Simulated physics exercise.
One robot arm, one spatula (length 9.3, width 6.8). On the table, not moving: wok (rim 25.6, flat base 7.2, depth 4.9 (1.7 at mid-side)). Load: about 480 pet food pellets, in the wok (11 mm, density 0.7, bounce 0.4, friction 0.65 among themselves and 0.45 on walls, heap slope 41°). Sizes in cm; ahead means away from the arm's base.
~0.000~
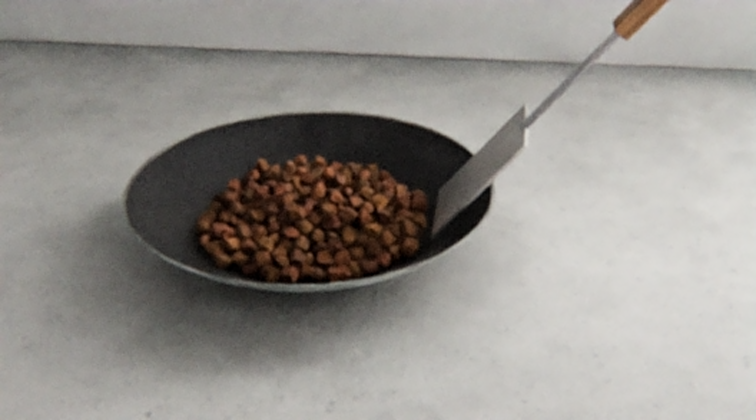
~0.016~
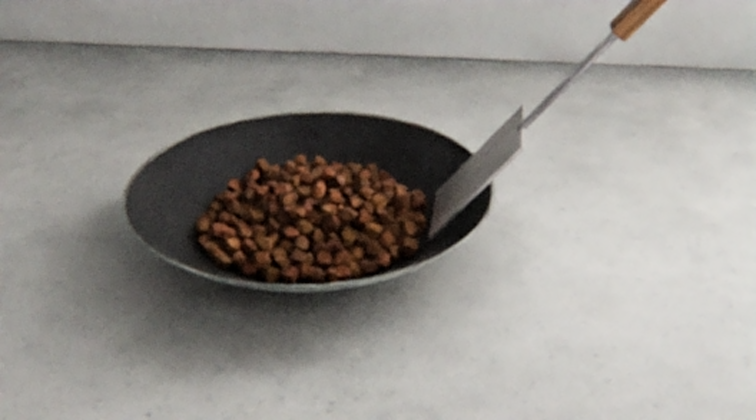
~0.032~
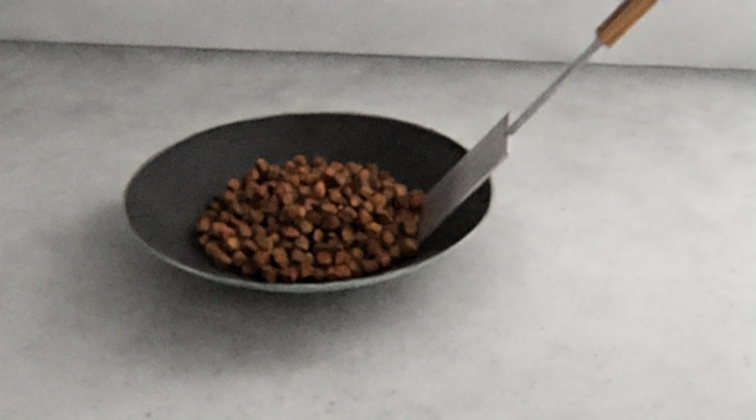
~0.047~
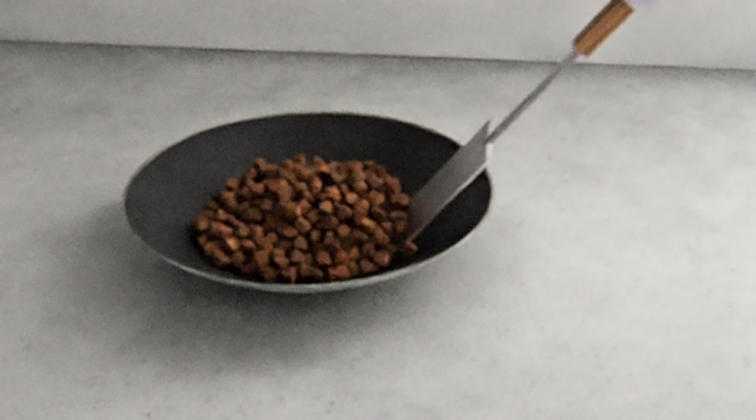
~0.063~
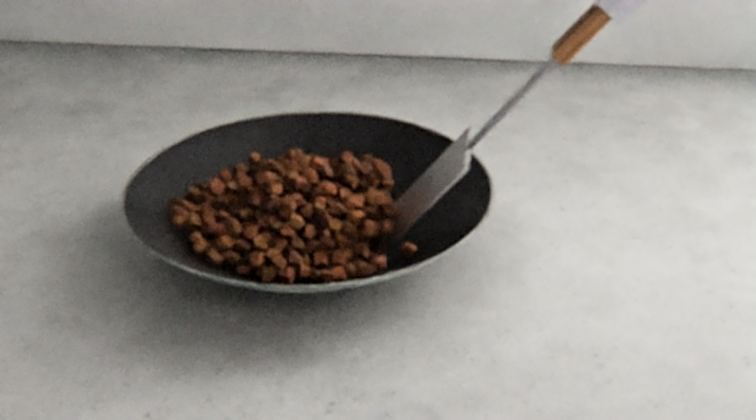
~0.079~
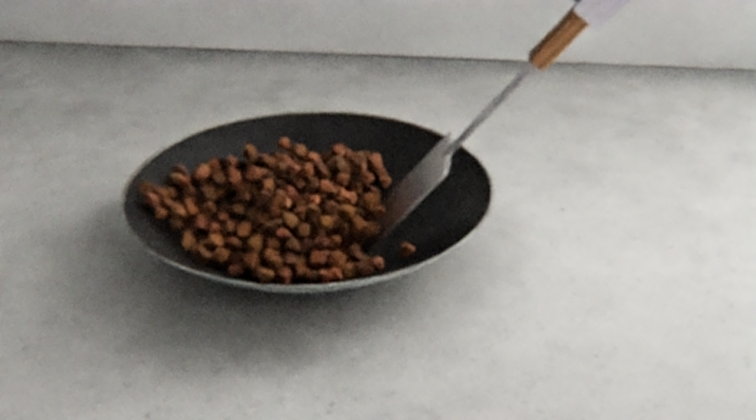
A spatula moves left into a dark wok and pushes the brown pellets leftward.
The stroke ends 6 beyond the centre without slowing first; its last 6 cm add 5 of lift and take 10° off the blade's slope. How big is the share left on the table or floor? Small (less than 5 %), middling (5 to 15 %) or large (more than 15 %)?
On the table or floor the share is large, more than 15 %.
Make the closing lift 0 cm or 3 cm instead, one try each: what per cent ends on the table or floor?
About 30 and 25 per cent.
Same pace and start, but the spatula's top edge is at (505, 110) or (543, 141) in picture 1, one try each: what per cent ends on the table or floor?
About 25 and 25 per cent.
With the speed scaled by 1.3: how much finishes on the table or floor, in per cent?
About 30 per cent.
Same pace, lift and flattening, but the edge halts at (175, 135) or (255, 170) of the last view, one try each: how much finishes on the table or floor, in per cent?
About 45 and 15 per cent.
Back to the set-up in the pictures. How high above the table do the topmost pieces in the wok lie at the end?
About 6.5 cm.
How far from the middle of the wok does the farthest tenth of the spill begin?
Some 35 cm.
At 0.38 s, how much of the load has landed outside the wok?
About 20 per cent.
After 0.12 s, sloping 51°, highest piece 8 above the table; 475 in the wok, 7 on the blade or in flight.
After 0.16 s, sloping 47°, highest piece 9 above the table; 462 in the wok, 20 on the blade or in flight.
After 0.38 s, sloping 41°, highest piece 13 above the table; 364 in the wok, 86 on the table or floor, 32 on the blade or in flight.
After 1.43 s, sloping 41°, highest piece 6 above the table; 364 in the wok, 118 on the table or floor.
At rest, 364 in the wok, 118 on the table or floor. That is 24 % on the table or floor.
